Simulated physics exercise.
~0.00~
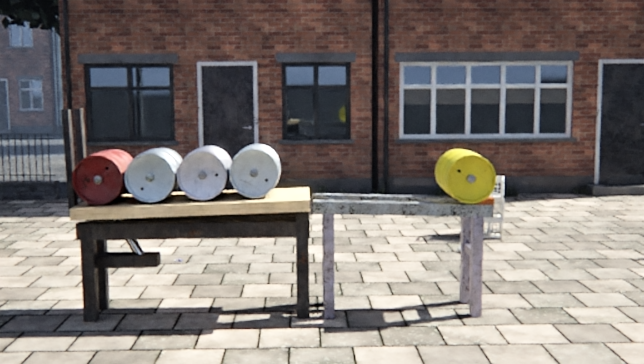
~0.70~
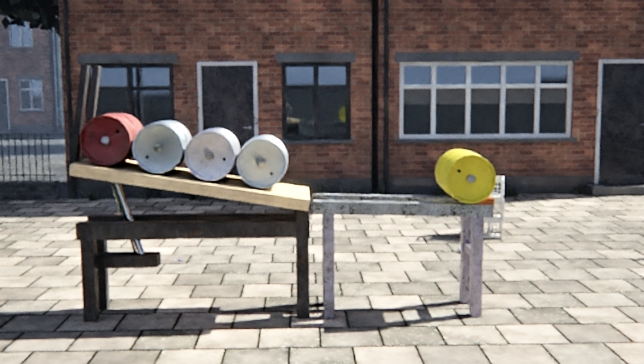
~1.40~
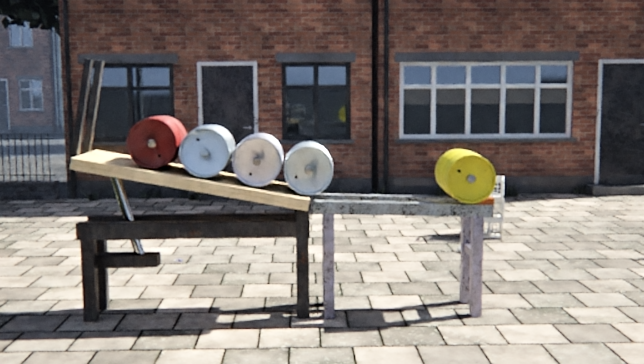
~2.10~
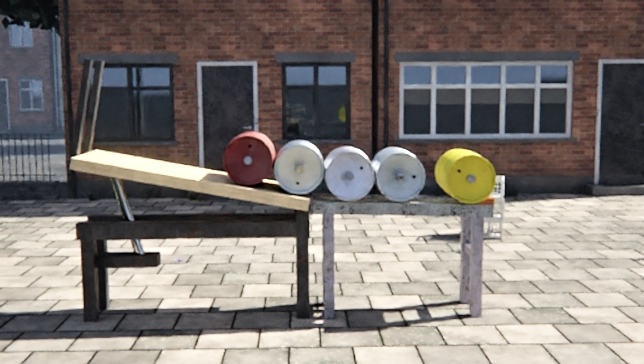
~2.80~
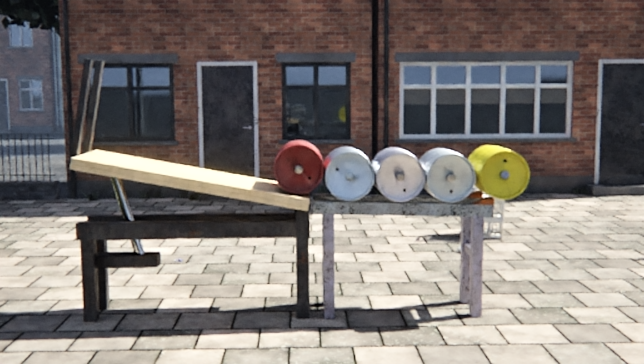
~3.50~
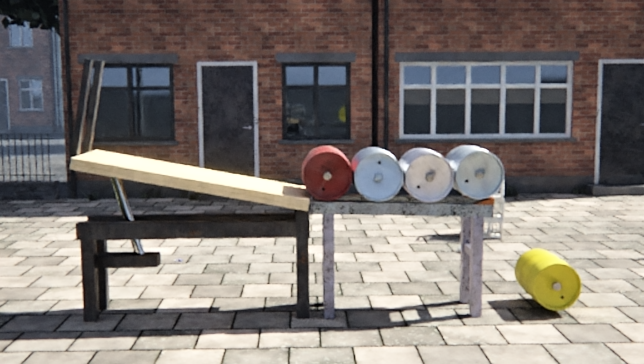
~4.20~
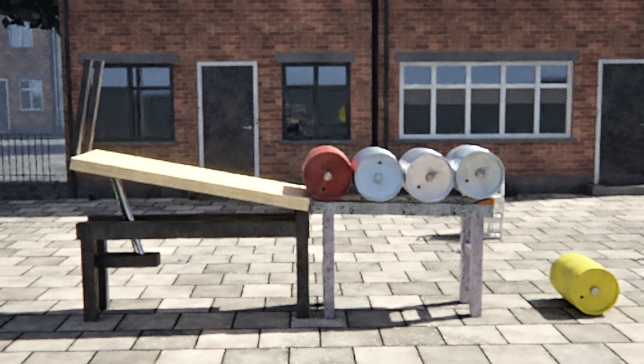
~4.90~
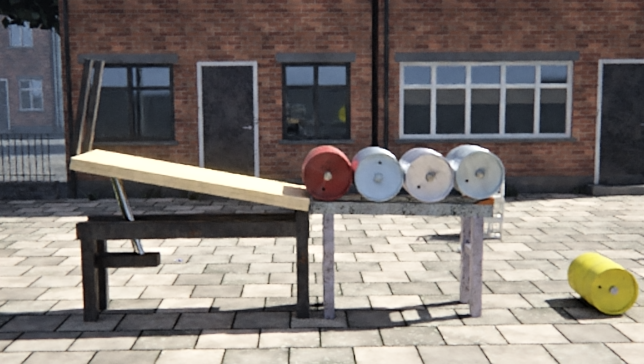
The footage shows a wooden deck tilting up at its left end, sending a red keg and three white ones rolling right onto a rack, where the yellow keg drops off the far end and rolls across the paving, while the red and white kegs rest in a row on the rack.
